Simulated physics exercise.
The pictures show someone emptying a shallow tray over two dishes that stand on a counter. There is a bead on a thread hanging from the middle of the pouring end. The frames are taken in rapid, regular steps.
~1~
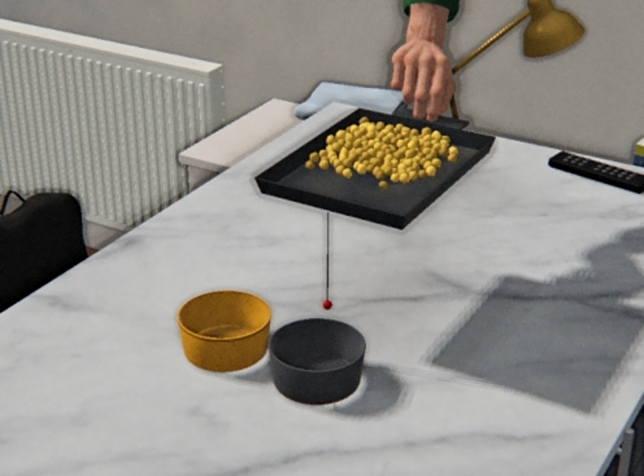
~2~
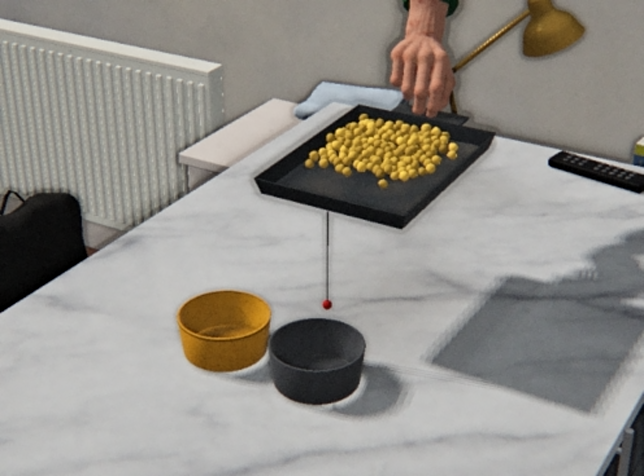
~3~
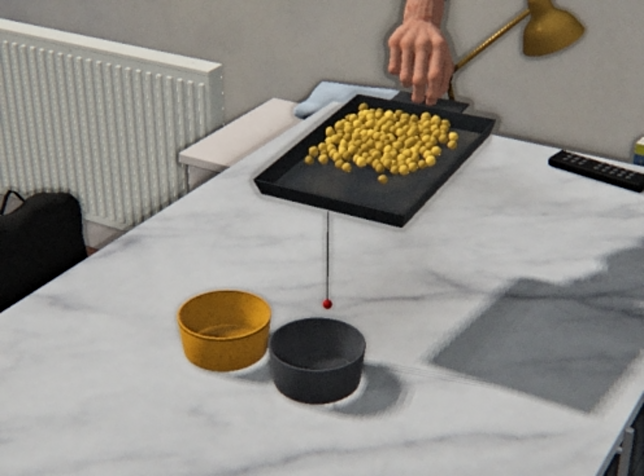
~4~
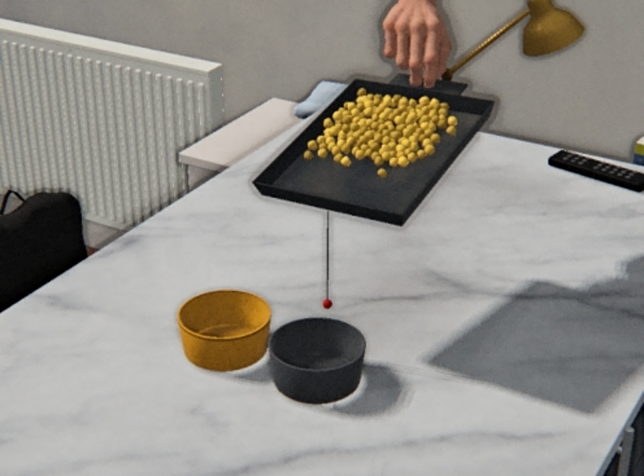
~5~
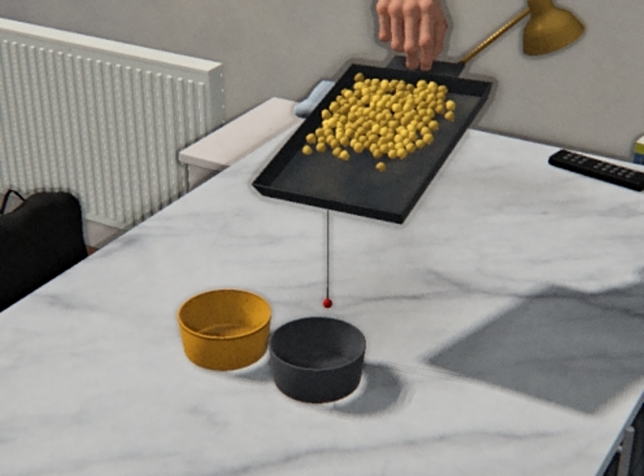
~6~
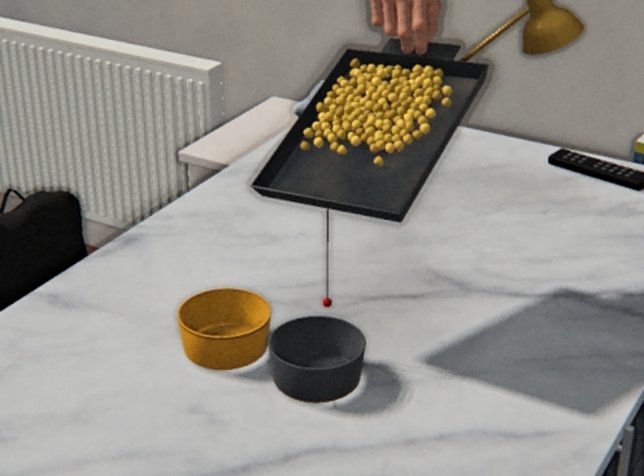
On a white marble counter, an orange dish and a dark grey dish stand below a shallow black tray of yellow balls, with a red bead hanging from its near end. The tray starts almost level, then a hand at the far end steadily raises that side, steepening the tray's slant toward the viewer.
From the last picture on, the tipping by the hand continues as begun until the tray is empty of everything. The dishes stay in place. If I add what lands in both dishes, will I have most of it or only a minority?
You will have most of it.
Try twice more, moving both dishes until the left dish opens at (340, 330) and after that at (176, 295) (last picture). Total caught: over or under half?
A minority, then a majority.
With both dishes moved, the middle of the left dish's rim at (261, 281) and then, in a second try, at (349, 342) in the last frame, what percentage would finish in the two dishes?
In order, 0 % and 10 %.
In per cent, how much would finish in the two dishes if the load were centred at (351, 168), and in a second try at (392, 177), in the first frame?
It would be roughly 80 per cent for the first and roughly 70 per cent for the second.
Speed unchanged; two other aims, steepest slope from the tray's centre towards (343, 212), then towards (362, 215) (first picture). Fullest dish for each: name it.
Number one favours the right of the two; number two favours the right of the two.
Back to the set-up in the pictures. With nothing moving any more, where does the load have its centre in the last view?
I'd say the middle ends up at about (246, 353).
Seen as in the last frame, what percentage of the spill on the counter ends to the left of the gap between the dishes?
That would be roughly 60 per cent.
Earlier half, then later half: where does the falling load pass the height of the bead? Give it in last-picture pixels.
About (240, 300), and after that about (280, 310).
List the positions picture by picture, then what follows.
The first picture shows corners of the pouring end (261, 177) and (403, 213), level; middle of the load (385, 153), puffed corn balls; left dish (198, 351); right dish (292, 383); bead on its thread (327, 305).
The second picture shows corners of the pouring end (261, 177) and (402, 212), level; middle of the load (384, 151).
The third picture shows corners of the pouring end (260, 178) and (401, 211), tipped barely, lowest at the left corner; middle of the load (384, 143).
The fourth picture shows corners of the pouring end (259, 180) and (400, 211), tipped a little, lowest at the left corner; middle of the load (383, 132).
The fifth picture shows corners of the pouring end (258, 182) and (399, 210), tipped clearly, lowest at the left corner; middle of the load (381, 121).
The sixth picture shows corners of the pouring end (257, 183) and (397, 209), tipped clearly, lowest at the left corner; middle of the load (378, 110); left dish (198, 349); right dish (292, 381).
Just after the last frame, tray tipped steeply; almost all on the tray; just a few in the right dish; just a few in the left dish; just a few outside both; about a tenth in the air.
A moment on, tray tipped past a quarter turn; about a tenth on the tray; about a tenth in the right dish; roughly a third in the left dish; about a tenth outside both; roughly a third in the air.
Further on, tray tipped past a quarter turn; roughly a quarter in the right dish; roughly half in the left dish; roughly a quarter outside both.
When it is over, tray tipped past a quarter turn; roughly a quarter in the right dish; roughly half in the left dish; roughly a quarter outside both.
